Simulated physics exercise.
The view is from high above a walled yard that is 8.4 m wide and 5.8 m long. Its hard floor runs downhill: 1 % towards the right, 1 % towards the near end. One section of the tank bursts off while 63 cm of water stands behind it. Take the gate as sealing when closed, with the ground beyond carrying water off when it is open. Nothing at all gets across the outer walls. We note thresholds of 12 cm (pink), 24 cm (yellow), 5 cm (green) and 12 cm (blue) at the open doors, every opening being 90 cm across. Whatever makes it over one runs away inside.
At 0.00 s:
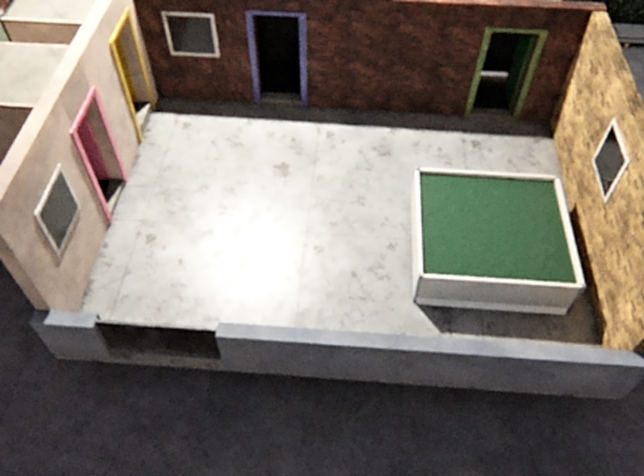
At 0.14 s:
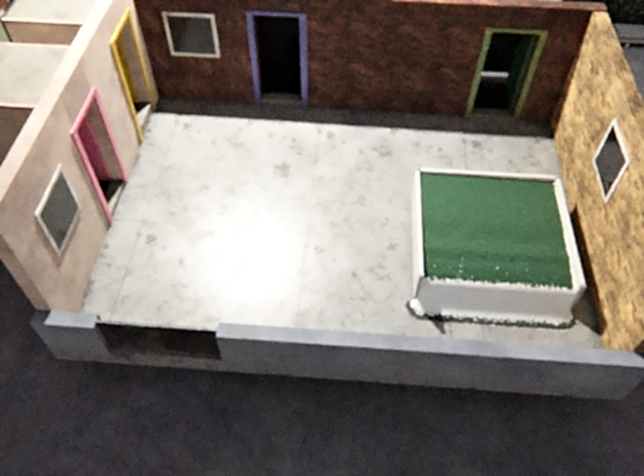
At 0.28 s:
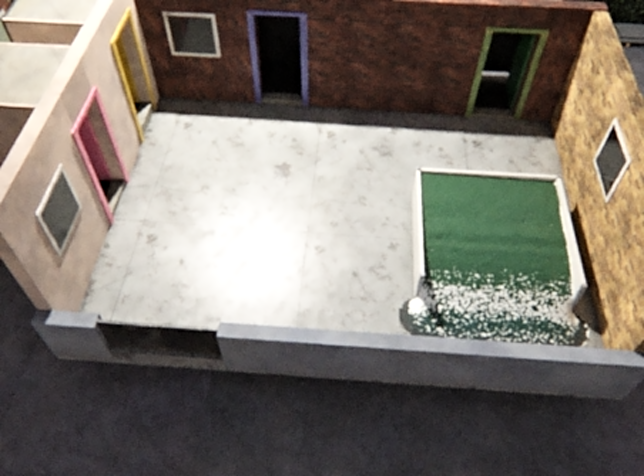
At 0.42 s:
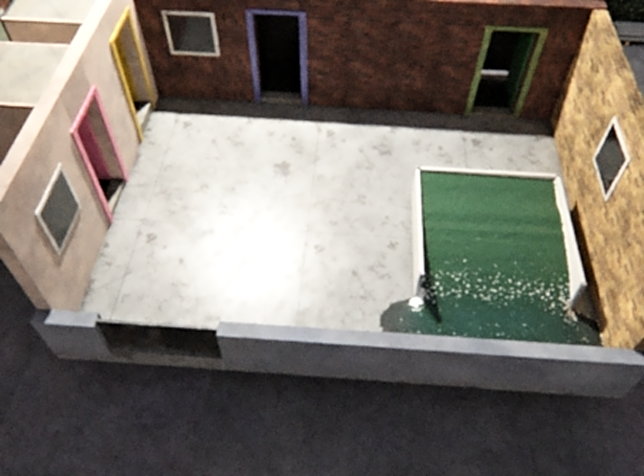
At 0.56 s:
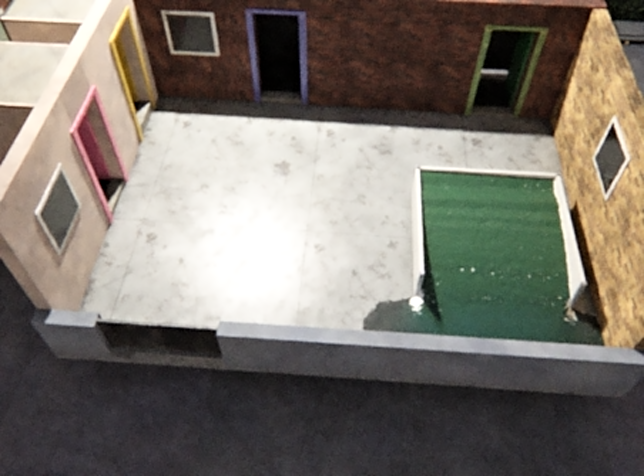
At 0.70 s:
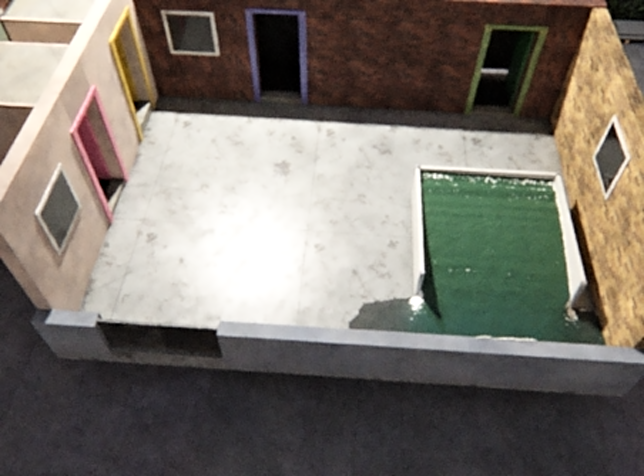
At the start, still green water fills a white-walled tank at the right of a walled yard with a pale floor. The tank's near side breaks away and water pours out in white froth. The froth thins as green water spreads along the near wall, creeping left.
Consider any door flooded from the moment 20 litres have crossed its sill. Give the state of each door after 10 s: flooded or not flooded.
State after that time: Pink door not flooded, yellow door not flooded, green door flooded, blue door not flooded.
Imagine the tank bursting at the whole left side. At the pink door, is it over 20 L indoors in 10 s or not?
Compared with the limit, pink is more.
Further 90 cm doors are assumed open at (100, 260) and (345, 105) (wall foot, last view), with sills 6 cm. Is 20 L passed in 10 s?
Exceeded, within it.
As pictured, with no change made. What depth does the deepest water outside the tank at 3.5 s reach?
Max depth: About 34 centimetres.
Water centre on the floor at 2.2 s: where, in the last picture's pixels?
Roughly (478, 293).
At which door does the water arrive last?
The blue door is last.
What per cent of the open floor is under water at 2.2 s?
Covered: Roughly 25 %.
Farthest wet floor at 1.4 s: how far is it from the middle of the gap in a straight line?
Some 3.8 metres from the gap.
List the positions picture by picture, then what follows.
The first picture shows still water, 63 cm deep, in the tank at (493, 226).
In the second picture, water pours out at (495, 296) and has run 1.3 m, to (411, 304); typically 8 cm deep outside, 63 cm at the tank's back.
In the third picture, the front is at (408, 322), 1.5 m from the gap at (495, 297); 1.8 m2 of floor is under water; 63 cm left at the back of the tank.
In the fourth picture, the front is at (602, 349), 1.8 m from the gap at (494, 296); 3.4 m2 of floor is under water; 63 cm left at the back of the tank.
In the fifth picture, the front is at a hidden place, 2.1 m from the gap at (494, 296); 3.7 m2 of floor is under water; 61 cm left at the back of the tank.
In the sixth picture, water pours out at (494, 296) and has run 2.4 m, to a hidden place; typically 17 cm deep outside, 54 cm at the tank's back.
After 1.4 s water covers 10 % of the floor and is deepest (64 cm) near (601, 371); pink door not reached, yellow door not reached, green door not reached, blue door not reached.
After 2.2 s water covers 25 % of the floor and is deepest (55 cm) near (601, 371); pink door not reached, yellow door not reached, green door not reached, blue door not reached.
After 3.5 s water covers 50 % of the floor and is deepest (34 cm) near (543, 120); pink door not reached, yellow door not reached, green door 15 cm at the sill, 12 L in, blue door not reached.
After 6.0 s water covers 85 % of the floor and is deepest (28 cm) near (471, 362); pink door 9 cm at the sill, 2 L in, yellow door 5 cm at the sill, 0 L in, green door 8 cm at the sill, 67 L in, blue door 1 cm at the sill, 0 L in.
After 10.0 s water covers 100 % of the floor and is deepest (15 cm) near (601, 371); pink door 4 cm at the sill, 2 L in, yellow door 6 cm at the sill, 0 L in, green door 8 cm at the sill, 79 L in, blue door 5 cm at the sill, 0 L in.
